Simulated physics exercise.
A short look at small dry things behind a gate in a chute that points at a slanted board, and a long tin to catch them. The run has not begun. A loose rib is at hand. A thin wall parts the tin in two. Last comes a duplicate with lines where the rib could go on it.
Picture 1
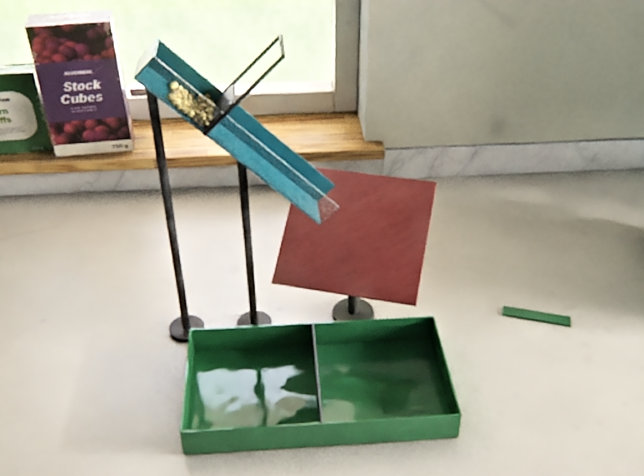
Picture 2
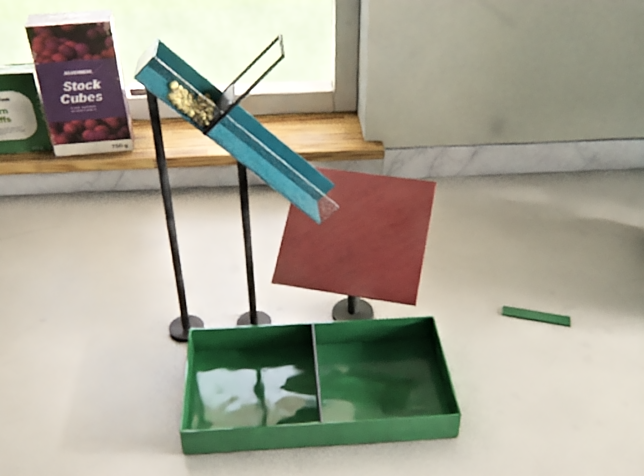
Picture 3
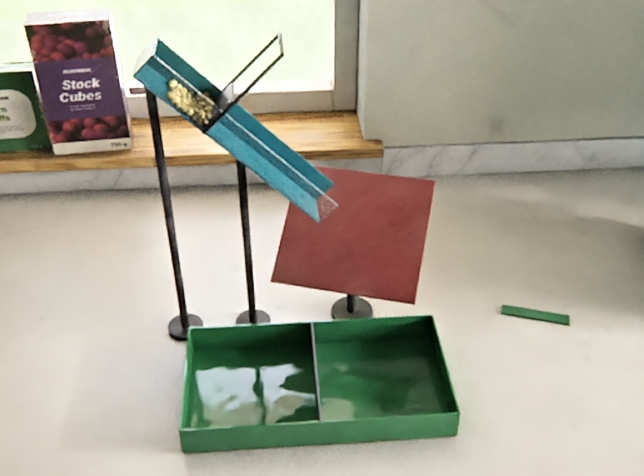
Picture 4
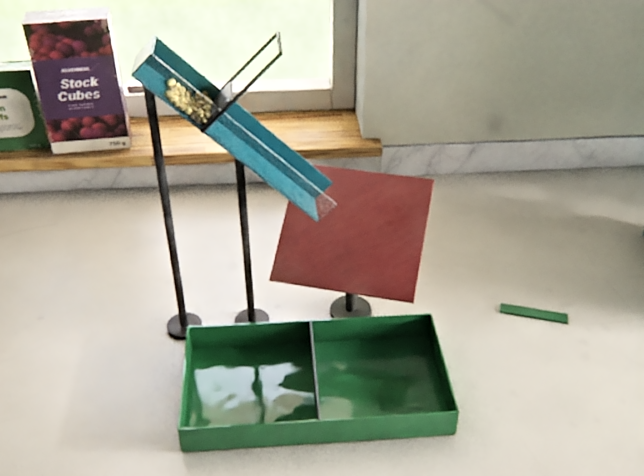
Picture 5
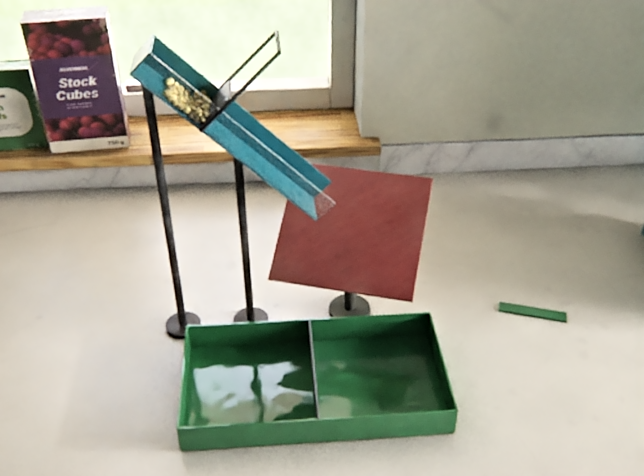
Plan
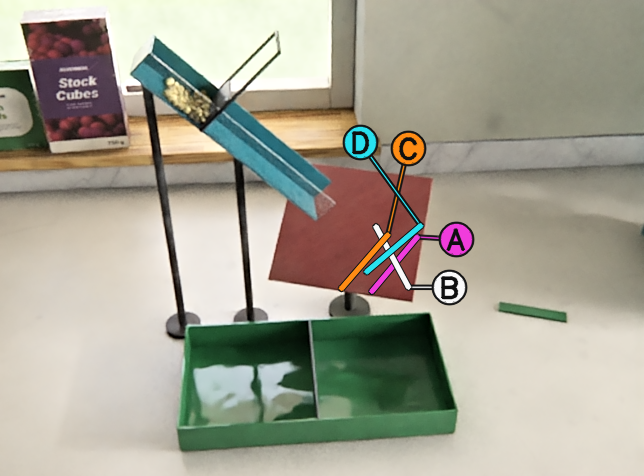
The clip opens on a blue chute sloping down to the right, small yellowish pieces sitting behind its gate, above a tilted red board and a divided green tin. The pieces stay put and the gate remains shut, while the whole view drifts very slightly. At the end, a dark shape shows at the right edge.
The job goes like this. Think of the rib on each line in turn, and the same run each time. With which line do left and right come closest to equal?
The best line is C.
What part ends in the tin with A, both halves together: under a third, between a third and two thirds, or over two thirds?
Line A gives over two thirds.
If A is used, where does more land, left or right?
The right half.
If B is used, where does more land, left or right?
The right half.
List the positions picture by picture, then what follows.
In the first picture, load behind the gate (193, 107), soya beans; lip of the chute (318, 213), sloping fairly steeply.
In the second picture, middle of the board (355, 232), tilted fairly steeply; middle of its low edge (342, 294); of its high edge (367, 173).
In the third picture, front corners of the tin (179, 430) and (460, 413); front end of its middle wall (321, 421); gate still shut (229, 96).
In the fourth picture, middle of the load (190, 105); lip (316, 210).
In the fifth picture, middle of the load (189, 104); lip (315, 209).
On the marked copy, line A from (417, 237) to (371, 291); line B from (375, 226) to (408, 287); line C from (387, 234) to (341, 288); line D from (420, 225) to (366, 271).
With A, of what is caught, about a tenth in the left half, almost all in the right.
With B, of what is caught, about a tenth in the left half, almost all in the right.
With C, of what is caught, roughly two thirds in the left half, roughly a third in the right.
With D, of what is caught, about a tenth in the left half, the larger part in the right.
